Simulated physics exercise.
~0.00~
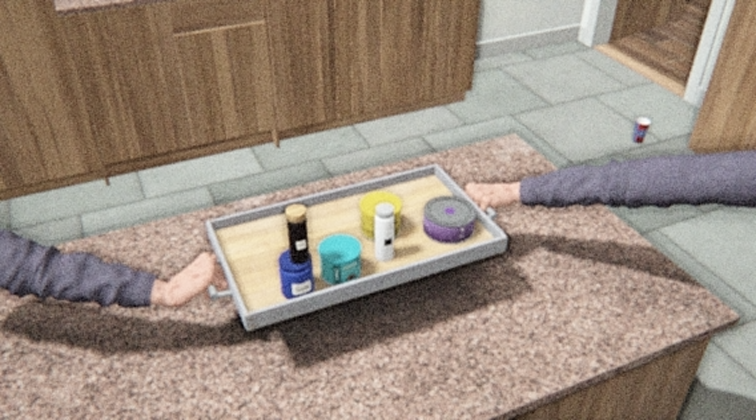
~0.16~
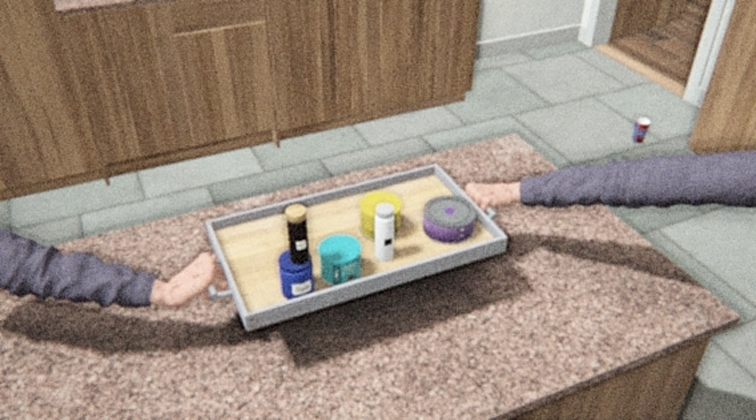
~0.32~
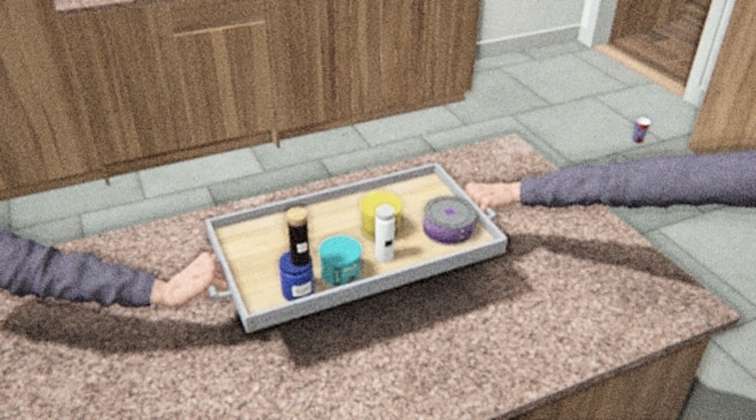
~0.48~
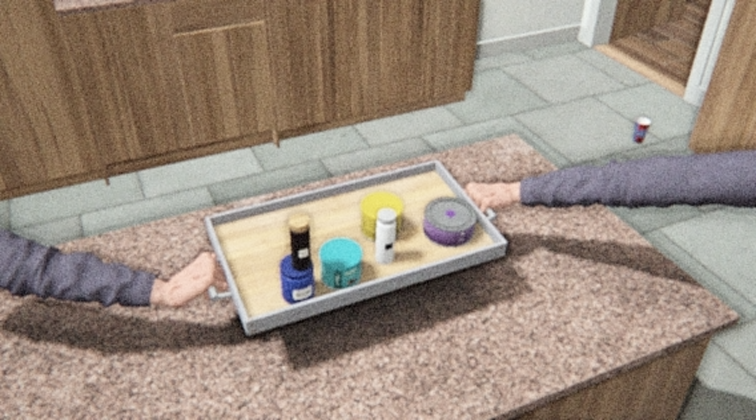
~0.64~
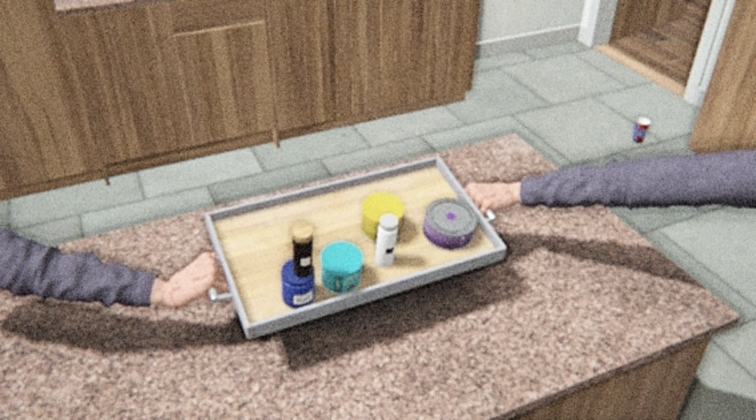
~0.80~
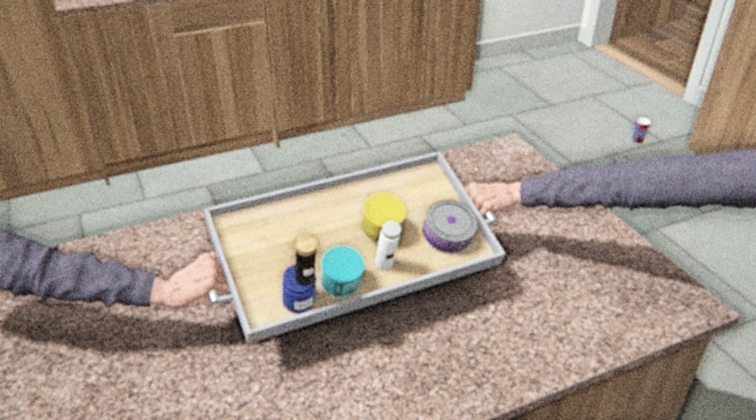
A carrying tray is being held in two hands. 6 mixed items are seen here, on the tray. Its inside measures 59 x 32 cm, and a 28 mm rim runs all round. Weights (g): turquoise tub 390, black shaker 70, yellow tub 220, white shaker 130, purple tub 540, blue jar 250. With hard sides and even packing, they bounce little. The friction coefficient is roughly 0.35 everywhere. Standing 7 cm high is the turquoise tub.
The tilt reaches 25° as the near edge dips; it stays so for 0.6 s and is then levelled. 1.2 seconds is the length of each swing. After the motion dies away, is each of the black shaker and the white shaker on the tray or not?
At the end, the black shaker quits the tray; the white shaker quits the tray.
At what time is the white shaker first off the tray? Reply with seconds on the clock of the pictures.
At around 1.2 seconds on the pictures' clock.
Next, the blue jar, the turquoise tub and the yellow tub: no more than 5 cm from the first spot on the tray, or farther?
Note: Blue jar is left in place. Turquoise tub is left in place. Yellow tub departs its position.
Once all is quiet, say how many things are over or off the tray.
That makes 2.
Around 1.20 s, tray at 25°, near edge down; black shaker and white shaker now off the tray; yellow tub shifted 2 cm; purple tub shifted 2 cm.
Around 1.40 s, tray at 25°, near edge down; yellow tub shifted 8 cm; purple tub shifted 4 cm; turquoise tub shifted 2 cm.
Around 2.50 s, tray at 12°, near edge down; yellow tub shifted 12 cm; purple tub shifted 4 cm; turquoise tub shifted 2 cm.
Finally (3.6 s), off the tray, black shaker and white shaker; not toppled but over 5 cm from the start, yellow tub; the other 3 still in place (within 5 cm). In the last view, white shaker near (416, 363).
